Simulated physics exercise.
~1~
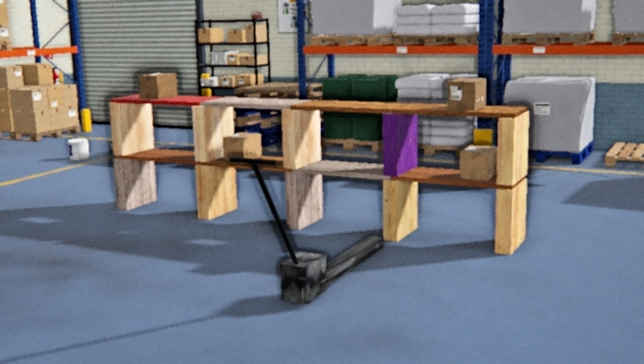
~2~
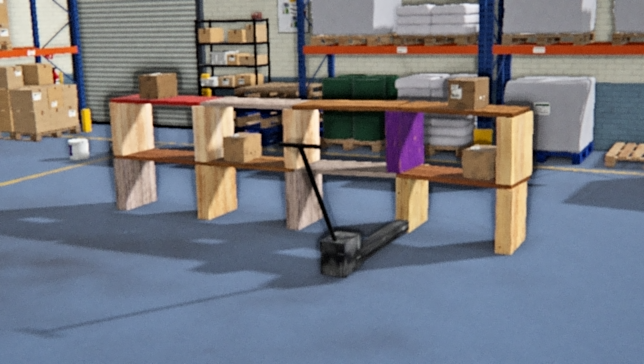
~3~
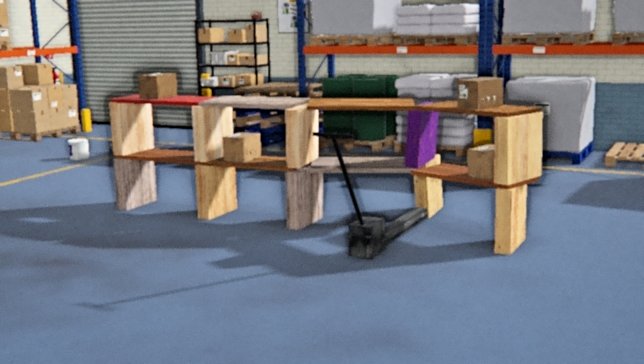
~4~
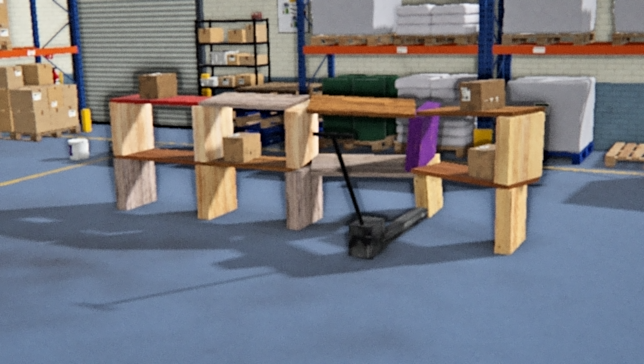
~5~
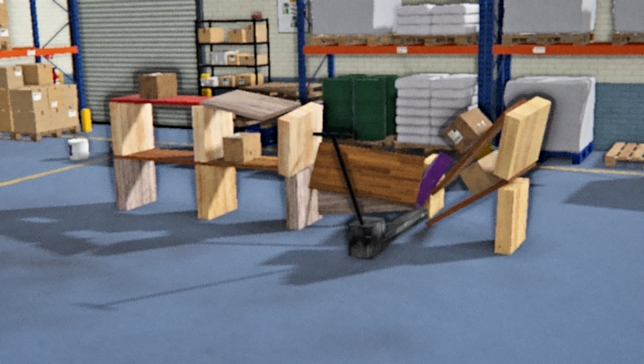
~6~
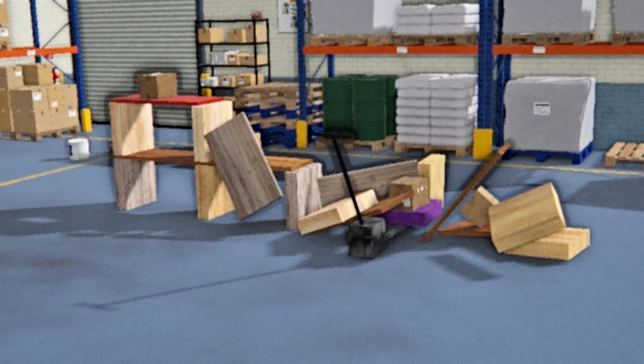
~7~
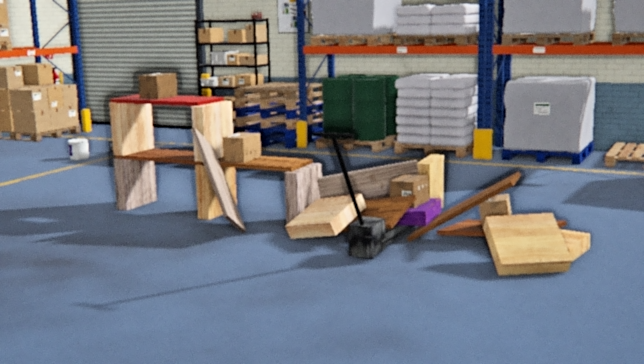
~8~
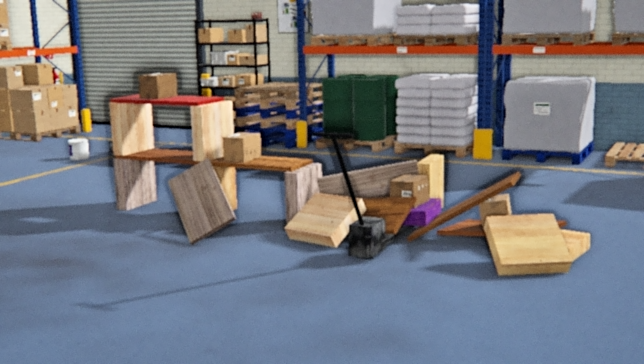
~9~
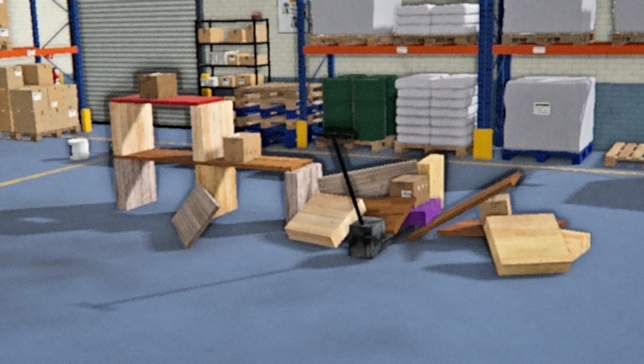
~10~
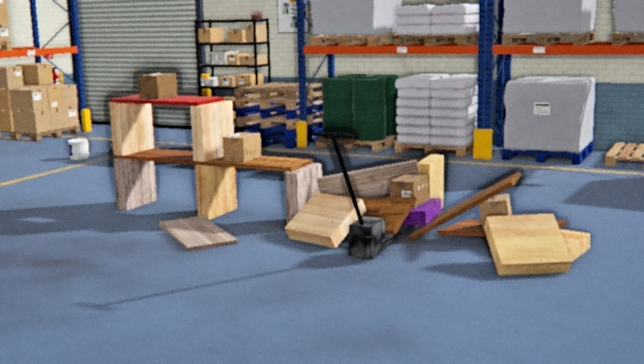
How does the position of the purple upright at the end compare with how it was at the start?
At the start the purple upright stands upright in the top tier, and at the end it lies on its side among the fallen pieces.
